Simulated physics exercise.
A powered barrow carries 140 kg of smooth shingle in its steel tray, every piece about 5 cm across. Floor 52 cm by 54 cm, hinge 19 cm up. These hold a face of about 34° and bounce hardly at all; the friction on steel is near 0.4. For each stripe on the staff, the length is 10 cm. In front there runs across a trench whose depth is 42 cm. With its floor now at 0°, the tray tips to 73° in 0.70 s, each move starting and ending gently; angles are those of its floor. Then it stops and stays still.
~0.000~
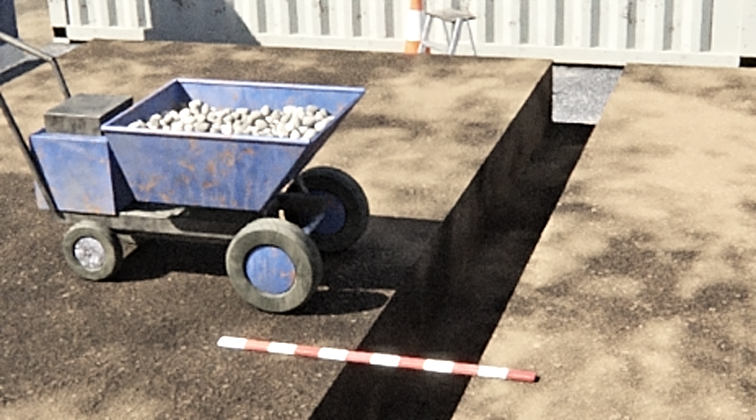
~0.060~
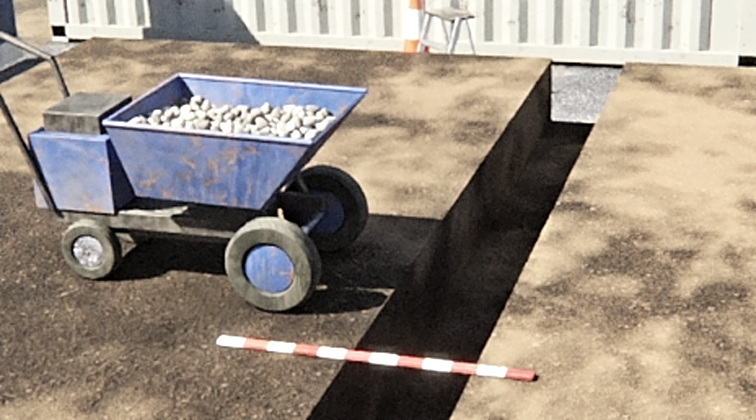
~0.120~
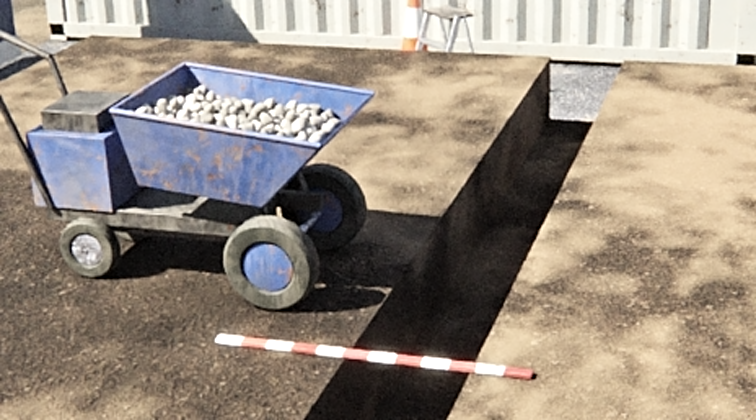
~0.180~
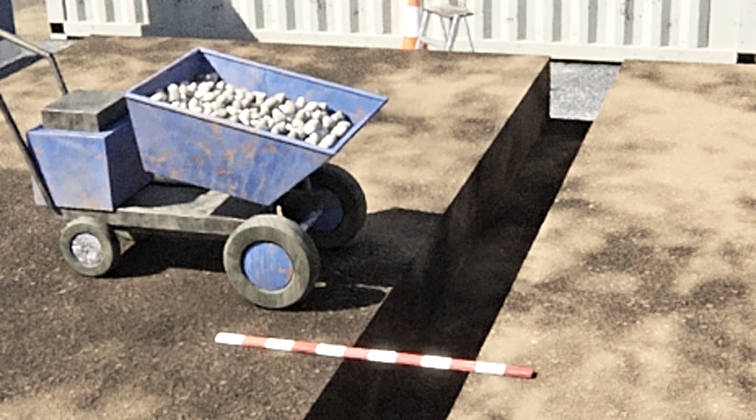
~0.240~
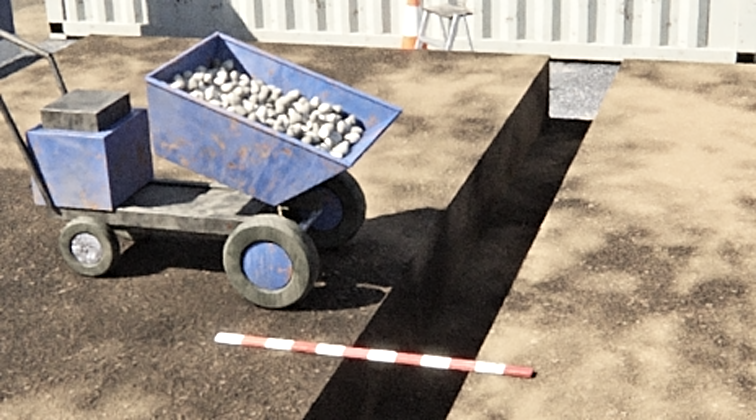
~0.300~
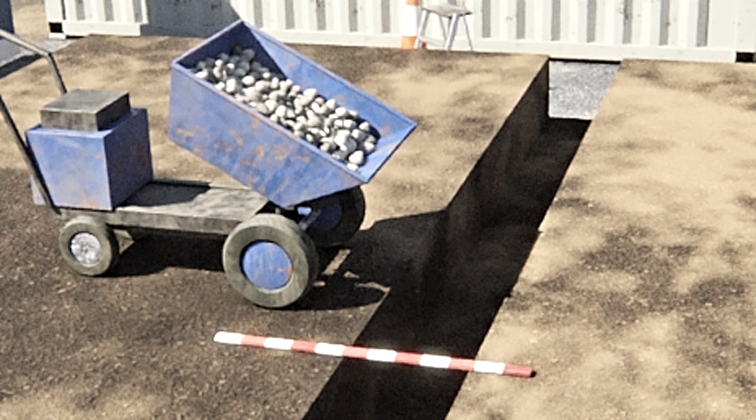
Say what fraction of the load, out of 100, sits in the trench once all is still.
About 69 out of 100.
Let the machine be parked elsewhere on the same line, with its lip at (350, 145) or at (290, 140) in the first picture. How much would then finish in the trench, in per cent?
Roughly 30 in a hundred from the first, 85 in a hundred from the second.
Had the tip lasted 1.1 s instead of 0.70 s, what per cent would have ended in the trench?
I'd put it at some 80 in a hundred.
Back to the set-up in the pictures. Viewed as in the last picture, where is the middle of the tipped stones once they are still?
I'd point somewhere around (486, 365).
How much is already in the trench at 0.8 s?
Close to 30 per cent has got there by then.
After 0.5 s the floor is at 61°; 100 % in the tray; the foremost stones are at (401, 224).
After 0.8 s the floor is at 73°; 66 % in the tray, 31 % in the trench, 3 % past the trench; the foremost stones are at (521, 288).
After 1.1 s the floor is at 73°; 13 % in the tray, 56 % in the trench, 31 % past the trench; the foremost stones are at (744, 310).
After 3.1 s the floor is at 73°; 0 % in the tray, 69 % in the trench, 31 % past the trench; the foremost stones are past the picture's edge.
